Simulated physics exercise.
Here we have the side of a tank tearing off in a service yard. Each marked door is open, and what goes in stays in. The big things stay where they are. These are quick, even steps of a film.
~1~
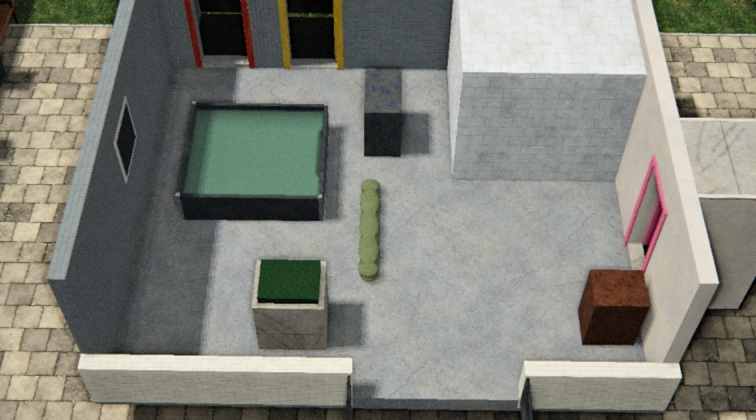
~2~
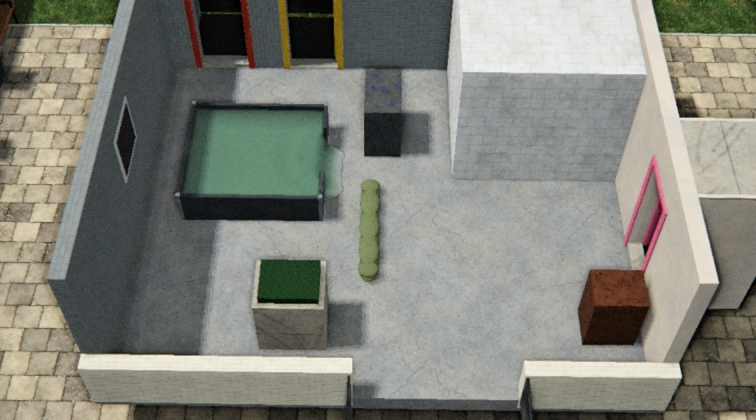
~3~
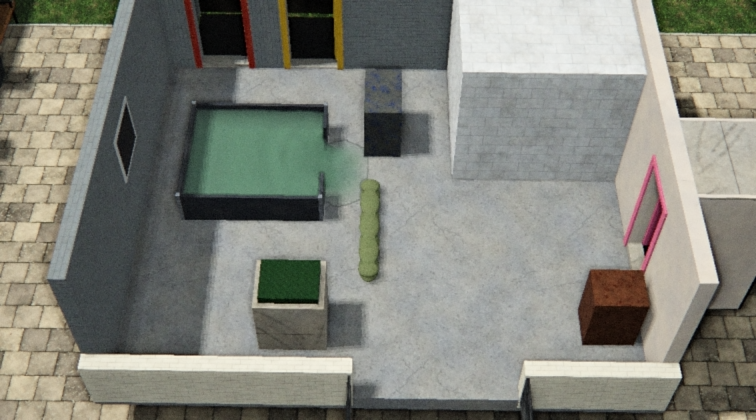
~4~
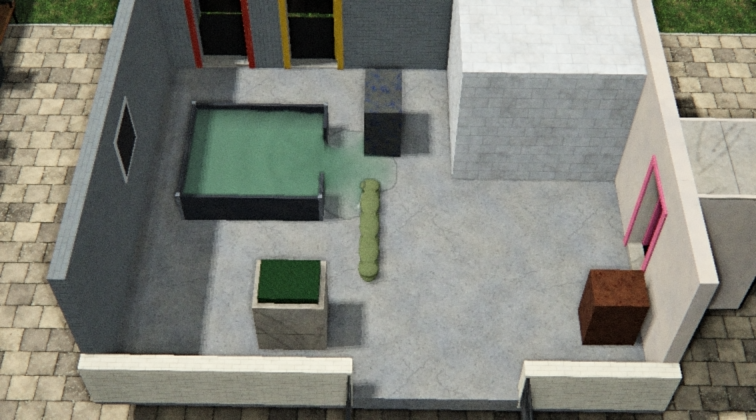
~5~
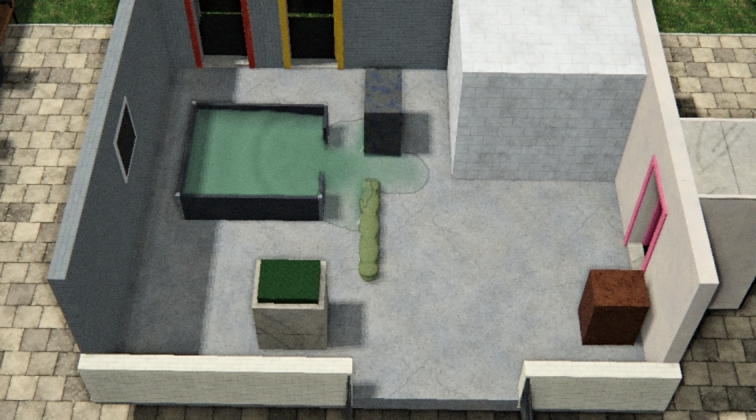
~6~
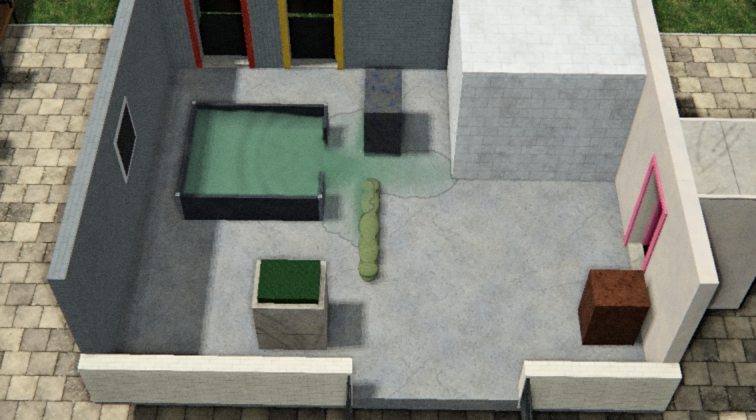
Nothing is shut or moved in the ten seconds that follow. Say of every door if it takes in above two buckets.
One by one: The red door stays under that; the pink door stays under that; the yellow door takes more than that.
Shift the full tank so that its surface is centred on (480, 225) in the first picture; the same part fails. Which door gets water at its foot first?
First comes the one in pink.
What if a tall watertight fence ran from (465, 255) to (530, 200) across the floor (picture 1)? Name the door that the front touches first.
The yellow-painted one.
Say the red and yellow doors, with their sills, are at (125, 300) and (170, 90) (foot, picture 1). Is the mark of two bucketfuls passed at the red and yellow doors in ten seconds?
The red door is under; the yellow door lets more in.
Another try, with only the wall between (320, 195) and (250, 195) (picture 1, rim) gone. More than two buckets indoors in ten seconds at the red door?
My reading: The red door takes less.
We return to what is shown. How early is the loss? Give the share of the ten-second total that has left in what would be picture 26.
I make it 10 per cent.
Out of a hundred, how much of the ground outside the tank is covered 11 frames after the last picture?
Close to 35 %.
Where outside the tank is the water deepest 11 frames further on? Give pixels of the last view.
Near (446, 173).
A moment on, water covers 20 % of the floor; the red door not reached, the pink door not reached, the yellow door not reached.
Next, water covers 35 % of the floor; the red door not reached, the pink door not reached, the yellow door under two buckets in.
Then, water covers 55 % of the floor; the red door wet at the sill, nothing in, the pink door wet at the sill, nothing in, the yellow door over two buckets in.
Later, water covers 75 % of the floor; the red door wet at the sill, nothing in, the pink door wet at the sill, nothing in, the yellow door over two buckets in.
In the end, water covers 90 % of the floor; the red door wet at the sill, nothing in, the pink door wet at the sill, nothing in, the yellow door over two buckets in.
